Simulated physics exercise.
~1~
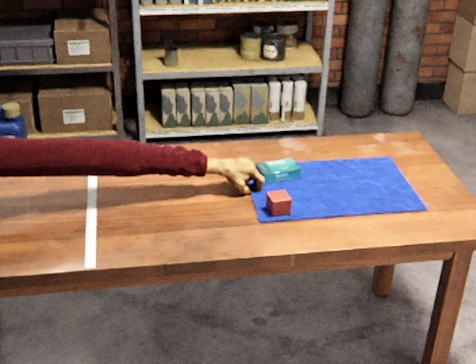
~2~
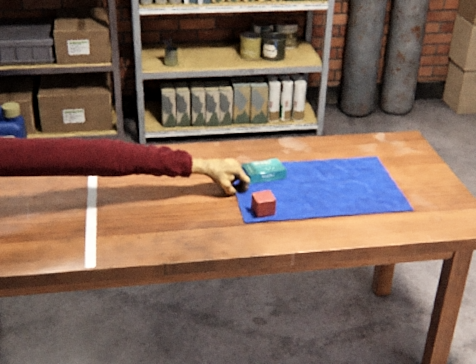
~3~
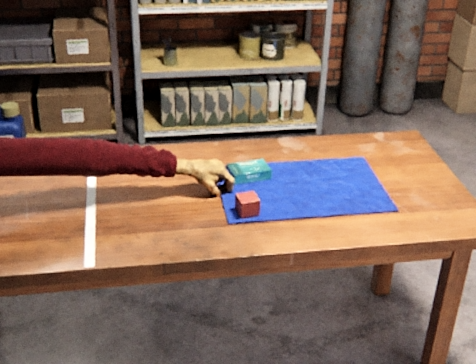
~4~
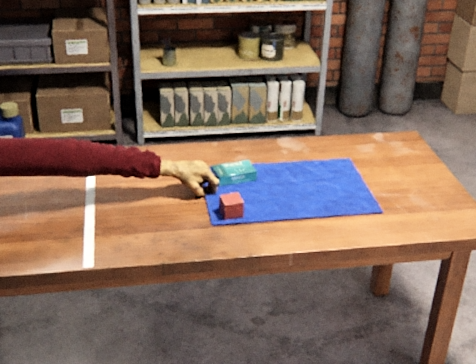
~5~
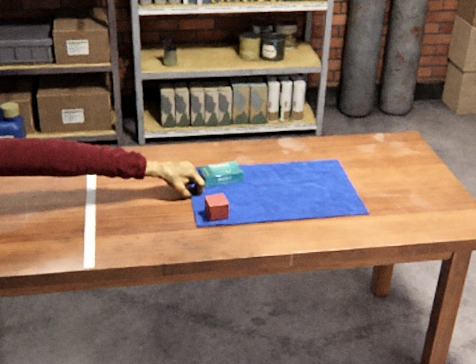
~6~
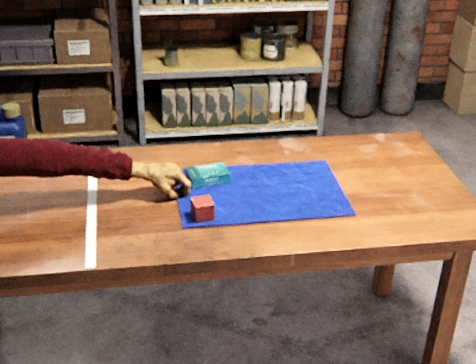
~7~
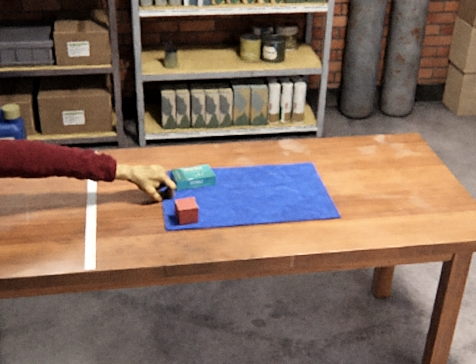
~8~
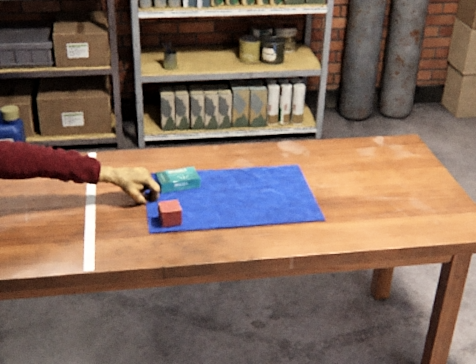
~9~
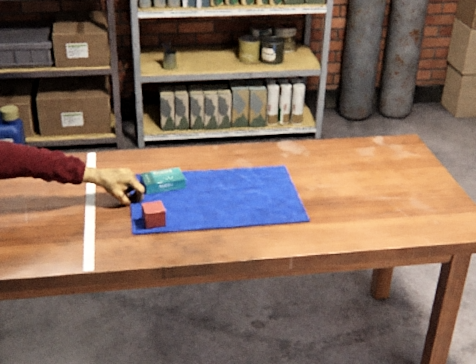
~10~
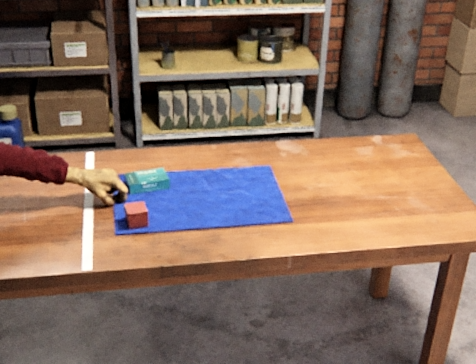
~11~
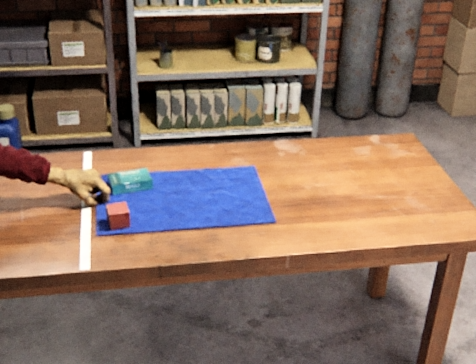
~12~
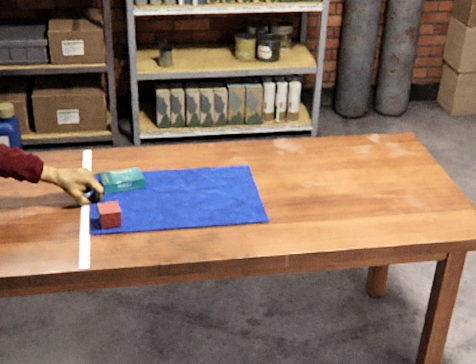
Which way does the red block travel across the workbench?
The red block travels to the left, riding on the blue cloth.
